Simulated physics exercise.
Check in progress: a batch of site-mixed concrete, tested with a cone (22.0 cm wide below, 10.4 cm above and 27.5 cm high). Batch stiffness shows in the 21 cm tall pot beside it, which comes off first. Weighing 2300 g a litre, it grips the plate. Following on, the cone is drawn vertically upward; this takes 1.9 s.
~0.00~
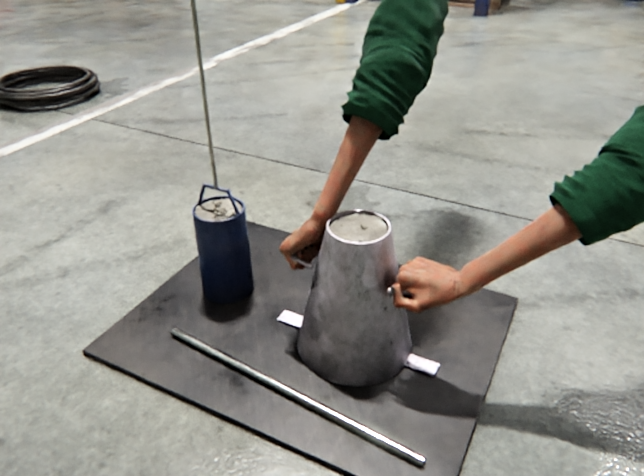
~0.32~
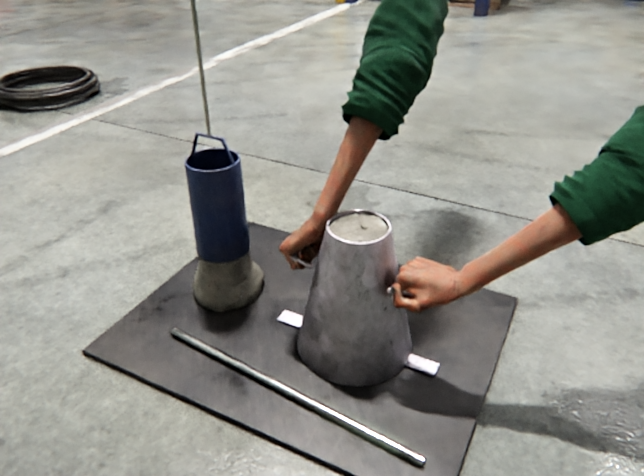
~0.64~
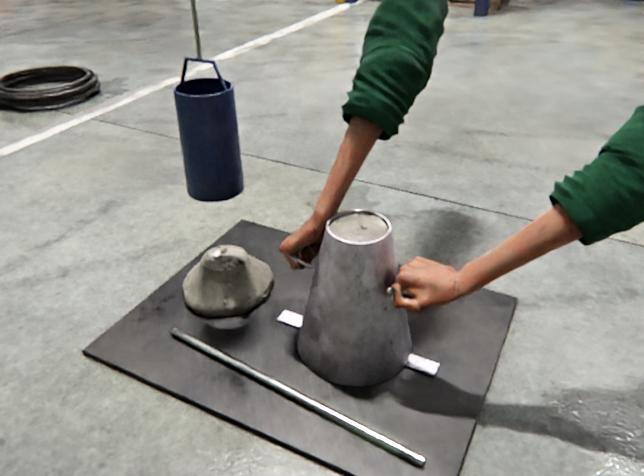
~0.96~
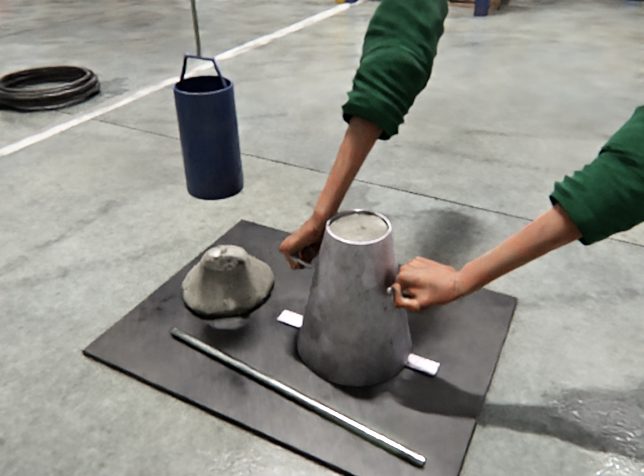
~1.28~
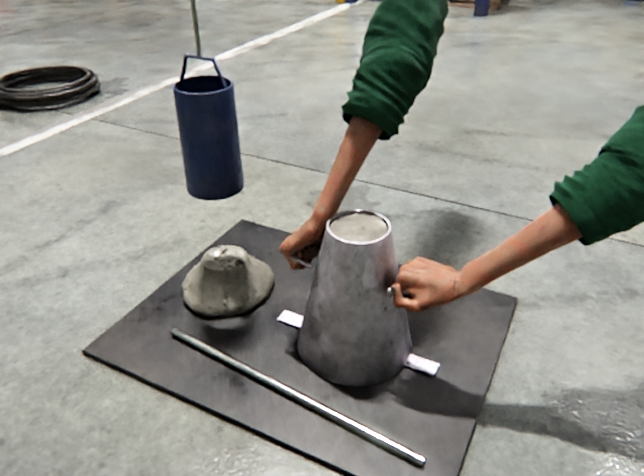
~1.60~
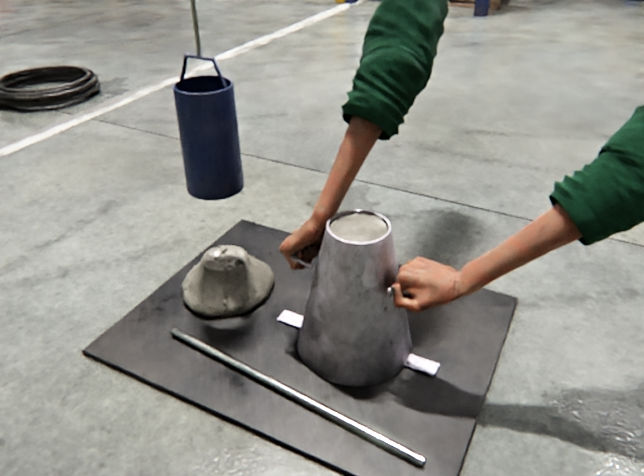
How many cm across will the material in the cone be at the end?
I would say close to 35 cm.
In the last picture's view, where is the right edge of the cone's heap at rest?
The pixel is about (442, 355).
After 2.1 s, the cone is up 7.0 cm; the site-mixed concrete has come down 11 cm to 16 cm and is 30 cm wide.
After 2.6 s, the cone is up 18 cm; the site-mixed concrete has come down 17 cm to 11 cm and is 34 cm wide.
After 3.0 s, the cone is up 27 cm; the site-mixed concrete has come down 17 cm to 11 cm and is 35 cm wide.
After 3.6 s, the cone is clear; the site-mixed concrete has come down 17 cm to 11 cm and is 35 cm wide.
After 4.2 s, at rest, the cone is clear; the site-mixed concrete has come down 17 cm to 11 cm and is 35 cm wide.
